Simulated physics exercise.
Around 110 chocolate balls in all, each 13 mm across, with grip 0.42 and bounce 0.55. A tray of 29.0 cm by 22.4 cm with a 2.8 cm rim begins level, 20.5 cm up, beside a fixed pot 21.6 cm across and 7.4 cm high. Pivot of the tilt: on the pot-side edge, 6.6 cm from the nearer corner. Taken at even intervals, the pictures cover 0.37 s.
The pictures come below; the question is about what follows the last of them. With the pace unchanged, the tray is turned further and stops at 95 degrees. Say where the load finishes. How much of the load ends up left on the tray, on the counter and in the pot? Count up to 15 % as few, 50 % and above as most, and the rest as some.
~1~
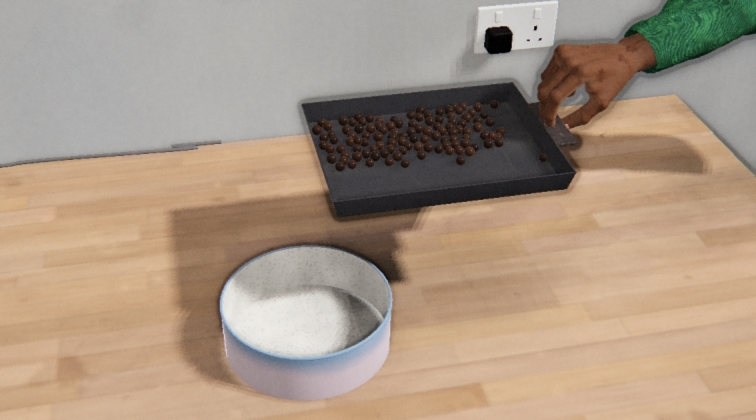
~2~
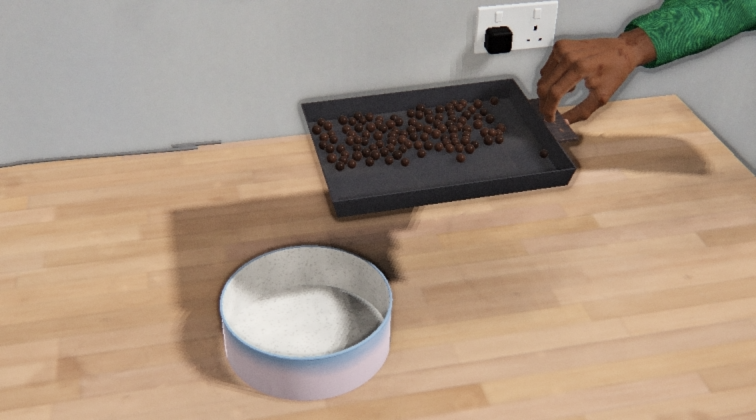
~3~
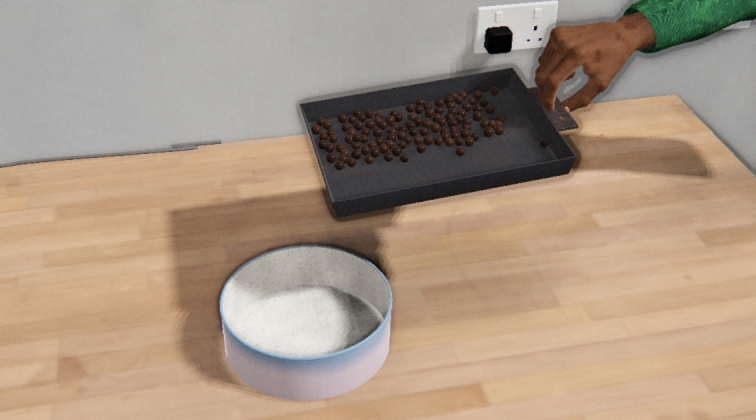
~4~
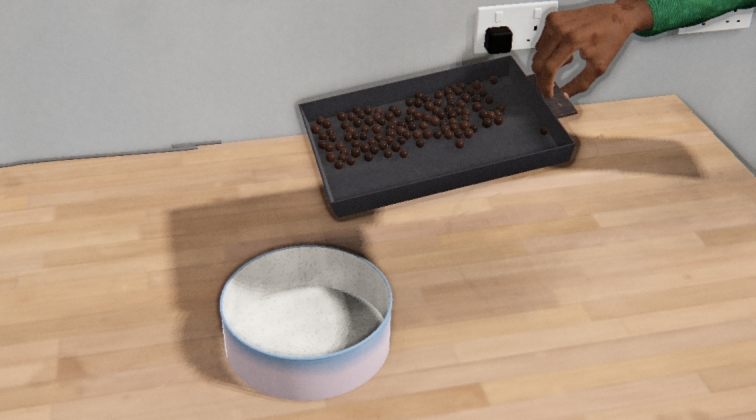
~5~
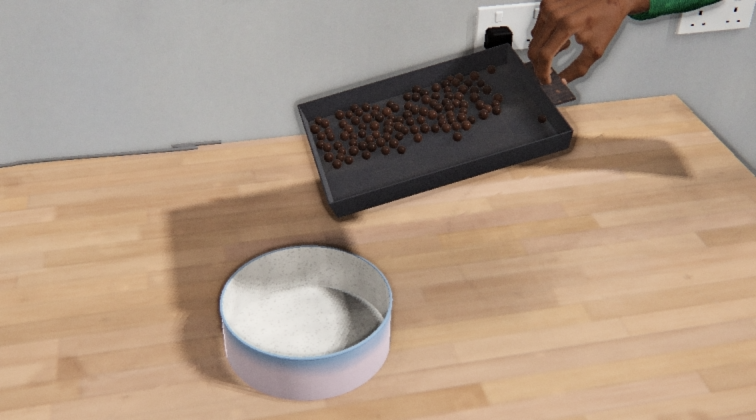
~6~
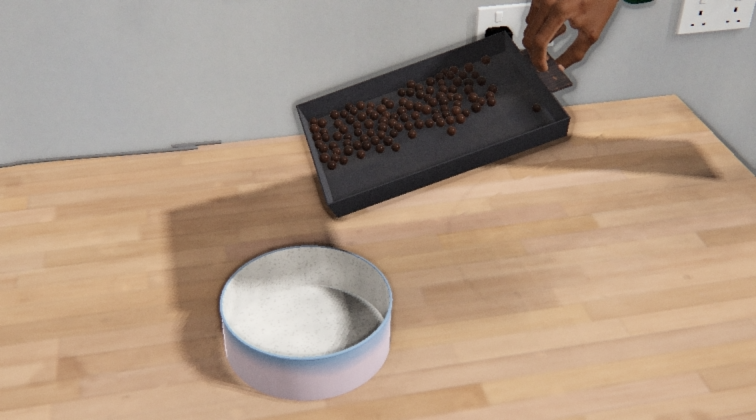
My estimate: Tray few, counter most, pot some.
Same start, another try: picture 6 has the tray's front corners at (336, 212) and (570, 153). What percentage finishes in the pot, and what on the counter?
That works out as pot 100 and counter 0.
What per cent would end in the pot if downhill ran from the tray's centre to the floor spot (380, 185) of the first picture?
My best guess is some 100 per cent.
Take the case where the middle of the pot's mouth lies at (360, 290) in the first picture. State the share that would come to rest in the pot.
With the pot there, close to 20 per cent.
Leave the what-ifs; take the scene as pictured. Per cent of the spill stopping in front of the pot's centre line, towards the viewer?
Estimate: Close to 0 per cent of the pieces.
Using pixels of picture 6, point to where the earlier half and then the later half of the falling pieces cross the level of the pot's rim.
Earlier half close to (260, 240), later half at (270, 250) in pixels.
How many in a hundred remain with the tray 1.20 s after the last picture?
About 100% of the load.
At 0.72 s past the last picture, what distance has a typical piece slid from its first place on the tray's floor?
Around 7 centimetres.
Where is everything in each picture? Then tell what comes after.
In the first frame, tray tilt 0 degrees, front corners at (338, 198) and (569, 170); middle of the pieces at (411, 133); pot at (306, 298).
In the second frame, tray tilt 1 degrees, front corners at (337, 198) and (570, 166); middle of the pieces at (411, 131).
In the third frame, tray tilt 5 degrees, front corners at (336, 198) and (569, 155), lowest corner left front; middle of the pieces at (410, 126).
In the fourth frame, tray tilt 8 degrees, front corners at (334, 199) and (568, 142), lowest corner left front; middle of the pieces at (410, 121).
In the fifth frame, tray tilt 12 degrees, front corners at (333, 199) and (566, 129), lowest corner left front; middle of the pieces at (407, 115).
In the sixth frame, tray tilt 16 degrees, front corners at (332, 200) and (563, 117), lowest corner left front; middle of the pieces at (402, 112); pot at (306, 298).
Then, 0.72 s after the last picture, tilt 53 degrees; the tray holds 100 %, the pot 0 %.
Then, 1.20 s after the last picture, tilt 78 degrees; the tray holds 100 %, the pot 0 %.
Then, 1.75 s after the last picture, tilt 95 degrees; the tray holds 5 %, the pot 30 %.
In the end, tray 0 %, counter 60 %, pot 40 %.
